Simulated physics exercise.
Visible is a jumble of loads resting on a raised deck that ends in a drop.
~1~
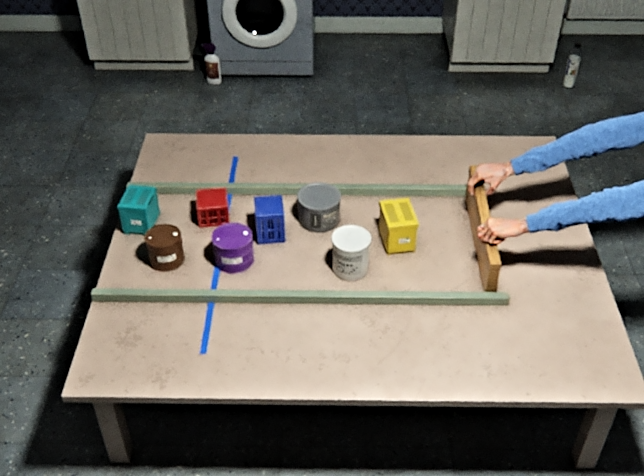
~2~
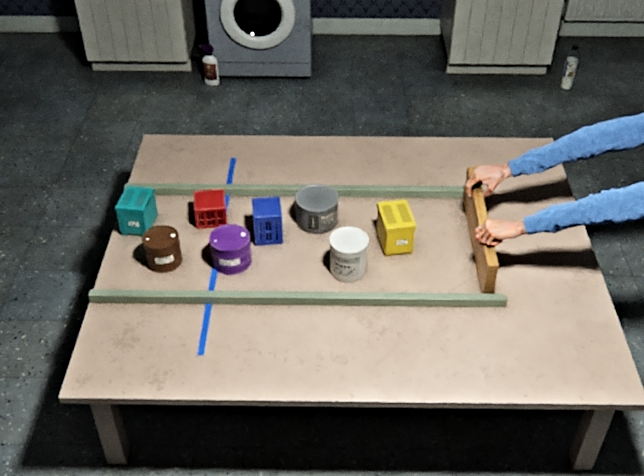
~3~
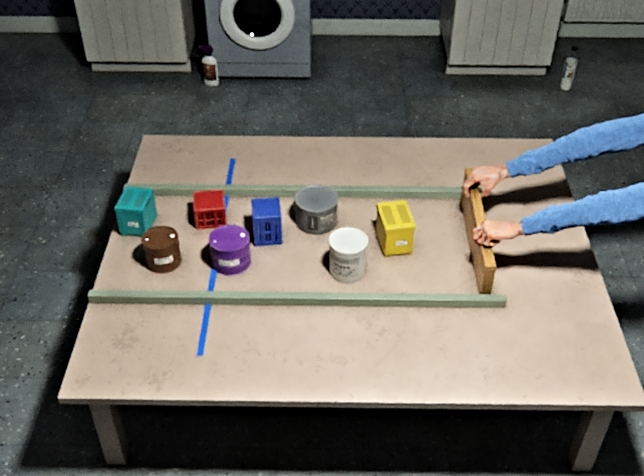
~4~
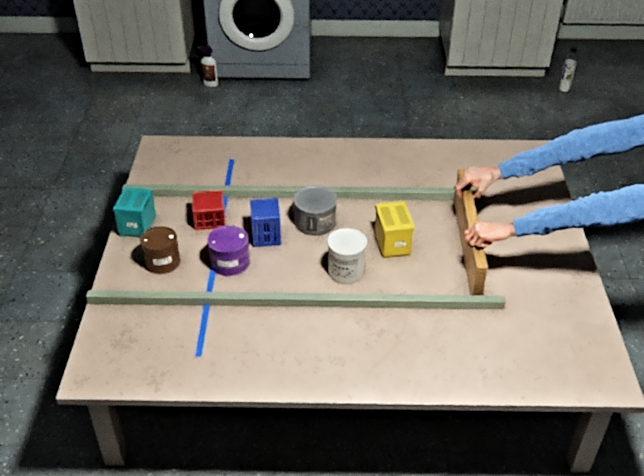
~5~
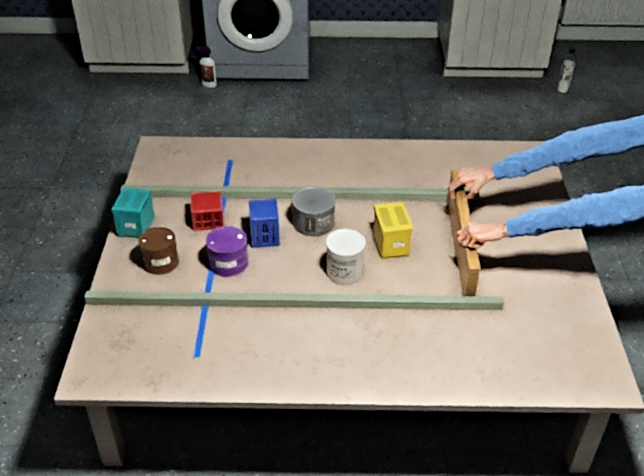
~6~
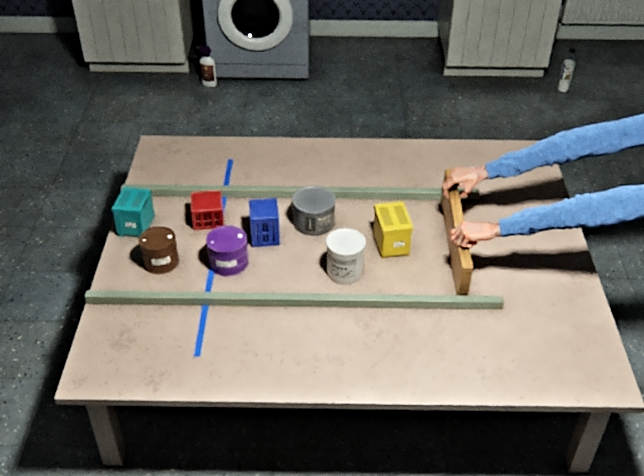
In a laundry room, a table holds a group of crates, totes, canisters and pails between two green rails, with a strip of blue tape crossing beneath. Two blue-sleeved hands at the right grip a wooden plank, then slide it slightly leftward toward the yellow tote, while the containers stay in place.
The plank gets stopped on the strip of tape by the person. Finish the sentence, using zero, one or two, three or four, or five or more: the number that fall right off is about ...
The number that fall right off is about zero.
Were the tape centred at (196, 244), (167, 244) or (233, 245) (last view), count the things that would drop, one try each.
In that order 0, 2 and 0.
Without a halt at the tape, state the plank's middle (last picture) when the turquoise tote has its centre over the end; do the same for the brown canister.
Approx. (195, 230) for the first, approx. (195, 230) for the second.
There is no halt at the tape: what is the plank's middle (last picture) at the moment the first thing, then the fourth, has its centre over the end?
About (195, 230), then (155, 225).
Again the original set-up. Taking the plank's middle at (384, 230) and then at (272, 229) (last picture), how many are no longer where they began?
First 1, then 5.
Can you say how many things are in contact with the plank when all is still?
That number would be 3.
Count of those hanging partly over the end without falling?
The count is 0.
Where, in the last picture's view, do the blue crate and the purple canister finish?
The blue crate at (172, 224), the purple canister at (158, 249).
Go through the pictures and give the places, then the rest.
The first picture shows turquoise tote (140, 210); brown canister (165, 248); red crate (213, 207); plank (482, 228); tape (221, 242).
The second picture shows brown canister (163, 249); purple canister (231, 249).
The third picture shows red crate (210, 209); white pail (348, 255).
The fourth picture shows turquoise tote (136, 213); yellow tote (394, 230).
The fifth picture shows brown canister (159, 251); plank (462, 232).
The sixth picture shows turquoise tote (134, 213); brown canister (159, 250); red crate (207, 210); plank (456, 231); tape (216, 244).
Soon after, none off yet; turquoise tote at rest near (134, 213); brown canister at rest near (159, 250); red crate at rest near (207, 210).
At rest, the number that fall off is zero.
